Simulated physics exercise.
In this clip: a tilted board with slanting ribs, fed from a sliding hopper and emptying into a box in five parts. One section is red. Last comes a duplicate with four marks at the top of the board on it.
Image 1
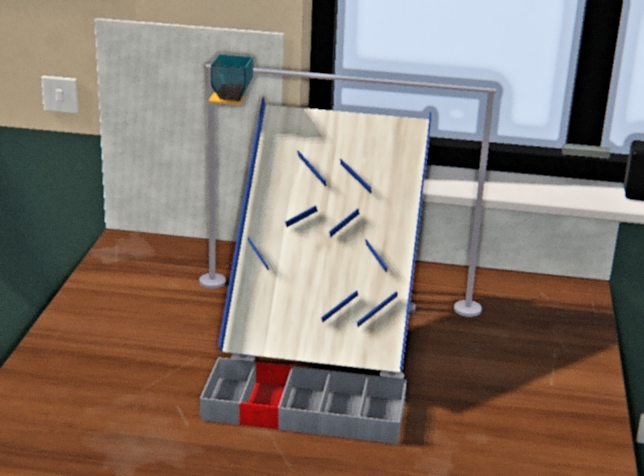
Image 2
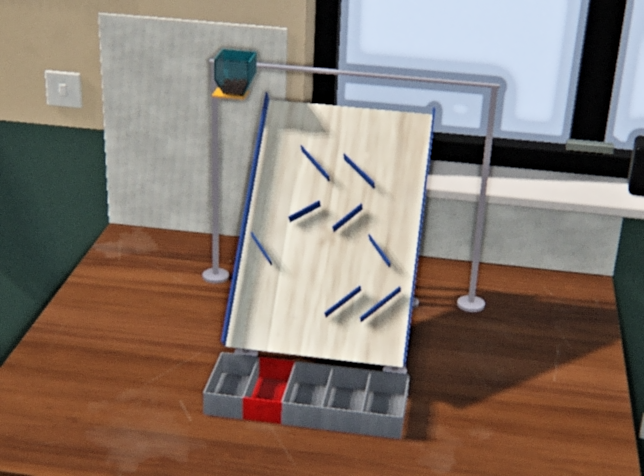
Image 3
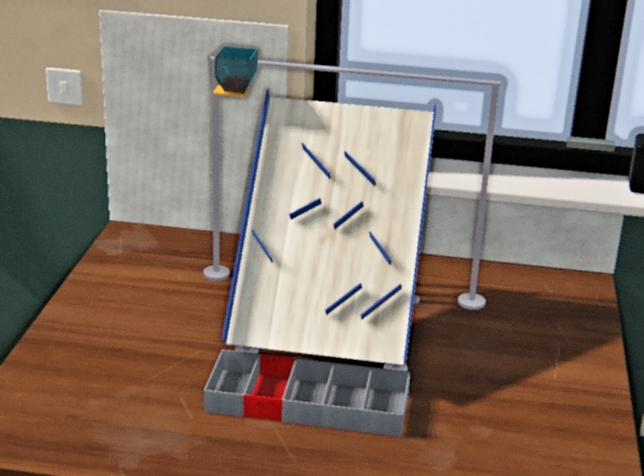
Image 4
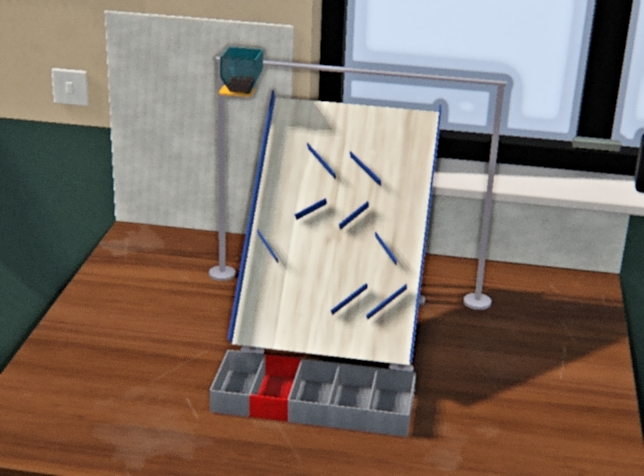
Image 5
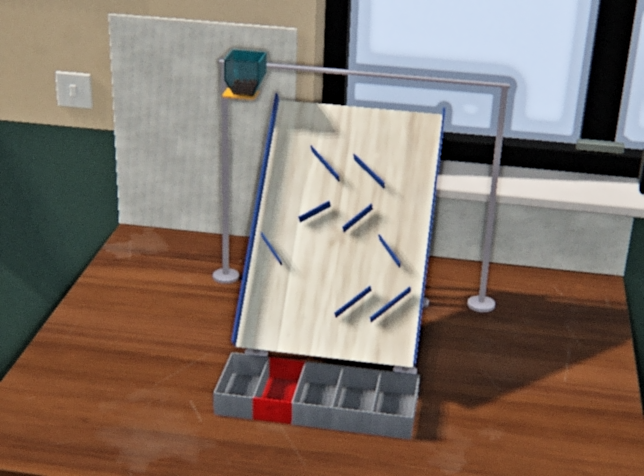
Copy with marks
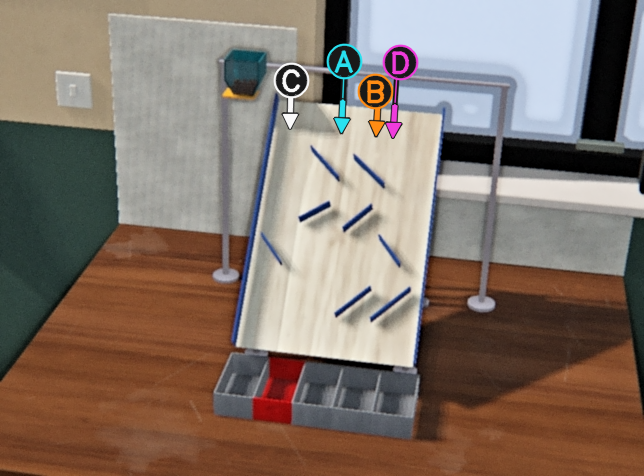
On a wooden table, a tilted board with blue slanting ribs stands still above a five-part box as the view shifts slightly.
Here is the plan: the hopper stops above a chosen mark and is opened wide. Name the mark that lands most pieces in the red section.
The best mark is A.
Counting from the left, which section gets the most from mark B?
It is the fifth one.
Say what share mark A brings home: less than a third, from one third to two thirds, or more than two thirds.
From one third to two thirds.
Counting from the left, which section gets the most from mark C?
The third from the left.
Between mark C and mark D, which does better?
That is mark C.
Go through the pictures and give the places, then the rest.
The first frame shows hopper (232, 91), chocolate balls, door shut.
The second frame shows ribs (301, 145) to (328, 176), (344, 154) to (374, 183), (288, 217) to (320, 200).
The third frame shows ribs (333, 225) to (363, 201), (252, 229) to (271, 258), (370, 232) to (390, 260).
The fourth frame shows ribs (331, 311) to (367, 283), (366, 316) to (407, 284).
The fifth frame shows red section (272, 409), number 2 of 5 from the left.
On the marked copy, mark A meets the board at (341, 127); mark B meets the board at (376, 130); mark C meets the board at (290, 123); mark D meets the board at (393, 132).
With A, roughly half in the red section, roughly a third in other sections, about a tenth outside the box.
With B, just a few in the red section, the larger part in other sections, about a tenth outside the box.
With C, about a tenth in the red section, the larger part in other sections, about a tenth outside the box.
With D, just a few in the red section, almost all in other sections, about a tenth outside the box.
